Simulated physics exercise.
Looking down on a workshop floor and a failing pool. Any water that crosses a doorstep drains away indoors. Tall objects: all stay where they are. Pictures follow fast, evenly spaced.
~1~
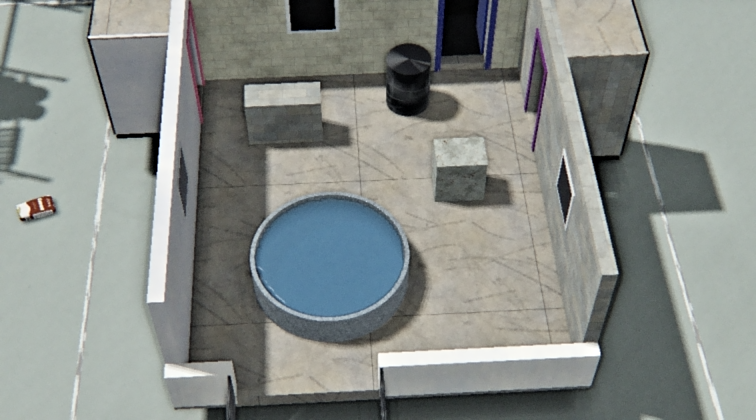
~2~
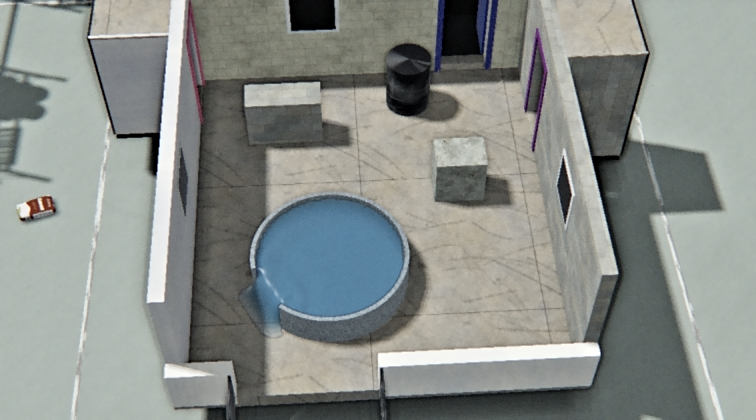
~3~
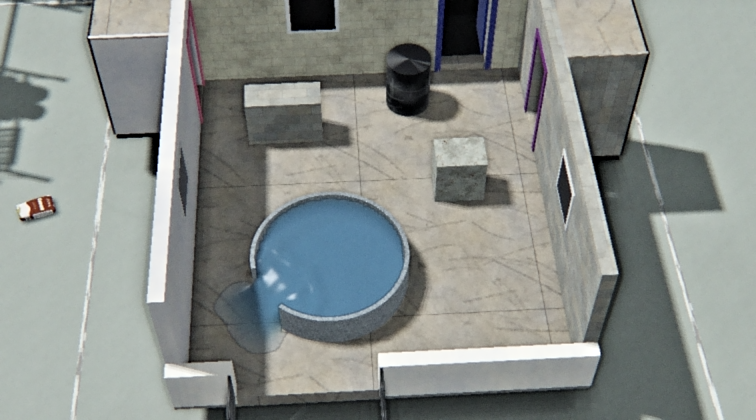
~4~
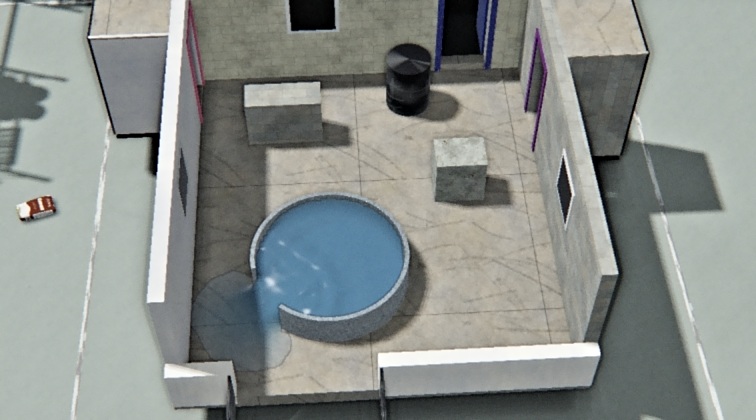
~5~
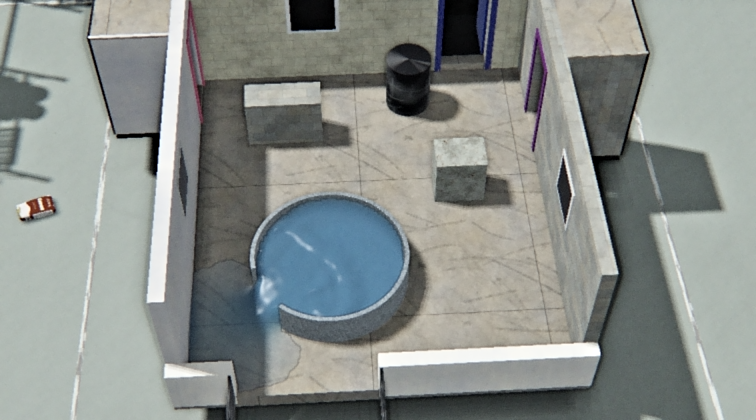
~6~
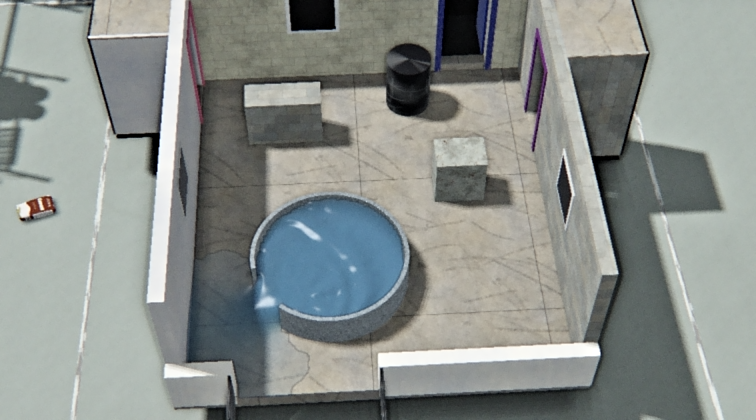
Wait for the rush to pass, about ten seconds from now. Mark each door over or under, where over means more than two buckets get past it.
Pink door - over; blue door - under; purple door - under.
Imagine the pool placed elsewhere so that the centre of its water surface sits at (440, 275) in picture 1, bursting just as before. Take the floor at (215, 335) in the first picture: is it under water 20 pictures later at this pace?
Answer: Submerged.
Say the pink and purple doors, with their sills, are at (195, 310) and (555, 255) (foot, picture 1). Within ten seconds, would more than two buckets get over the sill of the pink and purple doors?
The pink door overflows, and the purple door falls short.
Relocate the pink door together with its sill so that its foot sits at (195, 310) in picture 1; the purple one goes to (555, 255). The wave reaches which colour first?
That's the one in pink.
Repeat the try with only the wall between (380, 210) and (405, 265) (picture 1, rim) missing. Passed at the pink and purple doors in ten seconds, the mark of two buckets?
Result - pink one tops the mark, purple one tops the mark.
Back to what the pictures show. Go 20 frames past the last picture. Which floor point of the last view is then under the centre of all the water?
My guess is about (296, 283).
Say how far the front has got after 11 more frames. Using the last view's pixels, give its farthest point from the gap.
Close to (199, 173).
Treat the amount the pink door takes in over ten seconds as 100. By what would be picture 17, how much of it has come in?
Roughly 0 percent.
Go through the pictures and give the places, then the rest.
Still water in the round pool at (330, 256), in the first frame.
Water pours out at (267, 304) and has run to (252, 288), in the second frame.
The front is at (221, 304), out from the gap at (267, 304), in the third frame.
Water pours out at (267, 305) and has run to (195, 323), in the fourth frame.
Water pours out at (267, 304) and has run to a hidden place, in the fifth frame.
The front is at a hidden place, out from the gap at (267, 304), in the sixth frame.
A moment on, water covers 10 % of the floor; the pink door not reached, the blue door not reached, the purple door not reached.
Next, water covers 20 % of the floor; the pink door not reached, the blue door not reached, the purple door not reached.
Then, water covers 35 % of the floor; the pink door wet at the sill, nothing in, the blue door not reached, the purple door not reached.
Later, water covers 65 % of the floor; the pink door under two buckets in, the blue door not reached, the purple door not reached.
In the end, water covers 95 % of the floor; the pink door over two buckets in, the blue door wet at the sill, nothing in, the purple door under two buckets in.
